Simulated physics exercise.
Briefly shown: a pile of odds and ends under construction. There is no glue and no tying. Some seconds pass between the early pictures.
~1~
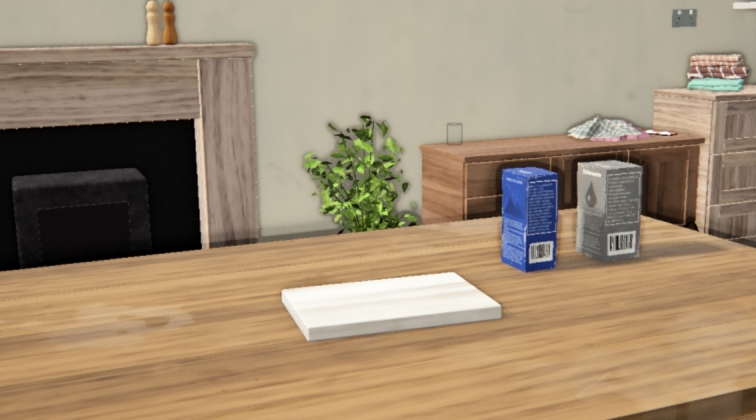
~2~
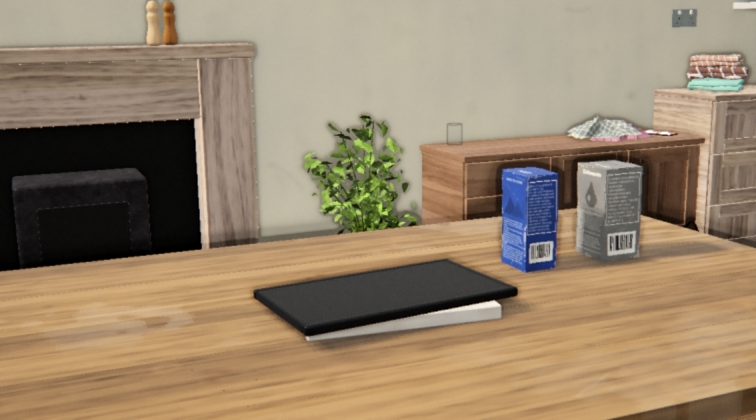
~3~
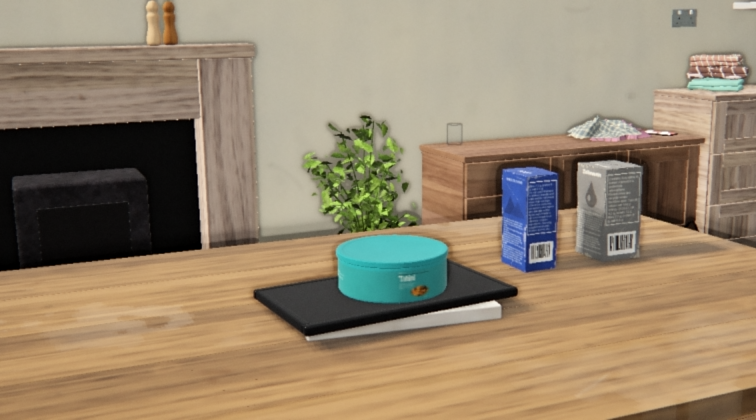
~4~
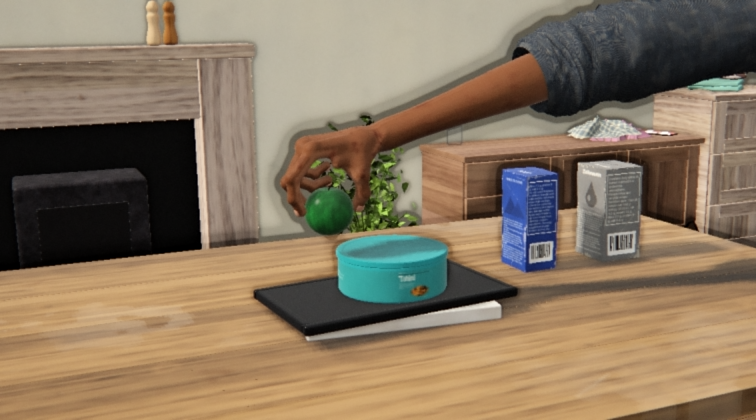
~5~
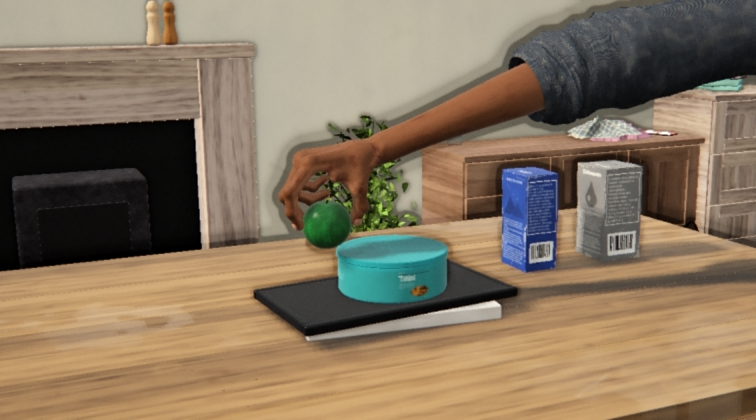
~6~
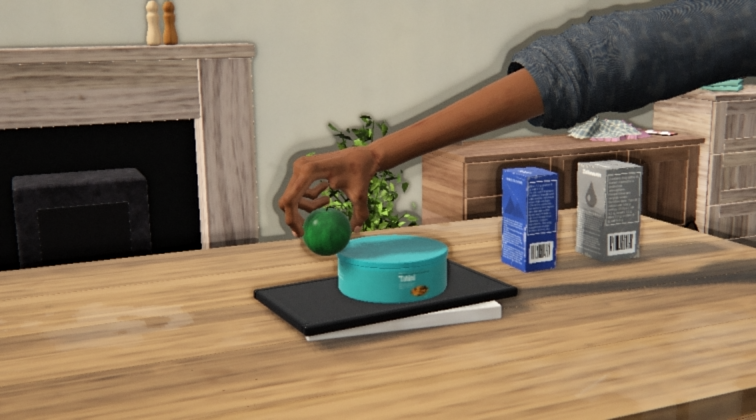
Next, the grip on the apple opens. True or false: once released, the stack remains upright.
False.
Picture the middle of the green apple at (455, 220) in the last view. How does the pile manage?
Topples.
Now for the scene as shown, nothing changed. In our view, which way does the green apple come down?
It goes leftward.
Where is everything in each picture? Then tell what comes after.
In the first frame, the last thing is not in view yet; white board (388, 304).
In the second frame, the last thing is not in view yet.
In the third frame, the last thing is not in view yet; grey carton (608, 210).
The fourth frame shows on its way; green apple (329, 211); blue carton (529, 219).
The fifth frame shows on its way; green apple (327, 224); black tray (385, 293).
The sixth frame shows set down, still held; green apple (327, 232).
Then, 0.30 s past the last view, green apple now fallen.
Then, 0.40 s past the last view, nothing new.
Then, 1.40 s past the last view, green apple resting near (300, 277).
Finally, fallen, green apple; the other 5 still in place. Final places as the last picture's camera would see them, green apple near (300, 277). The pile comes apart.
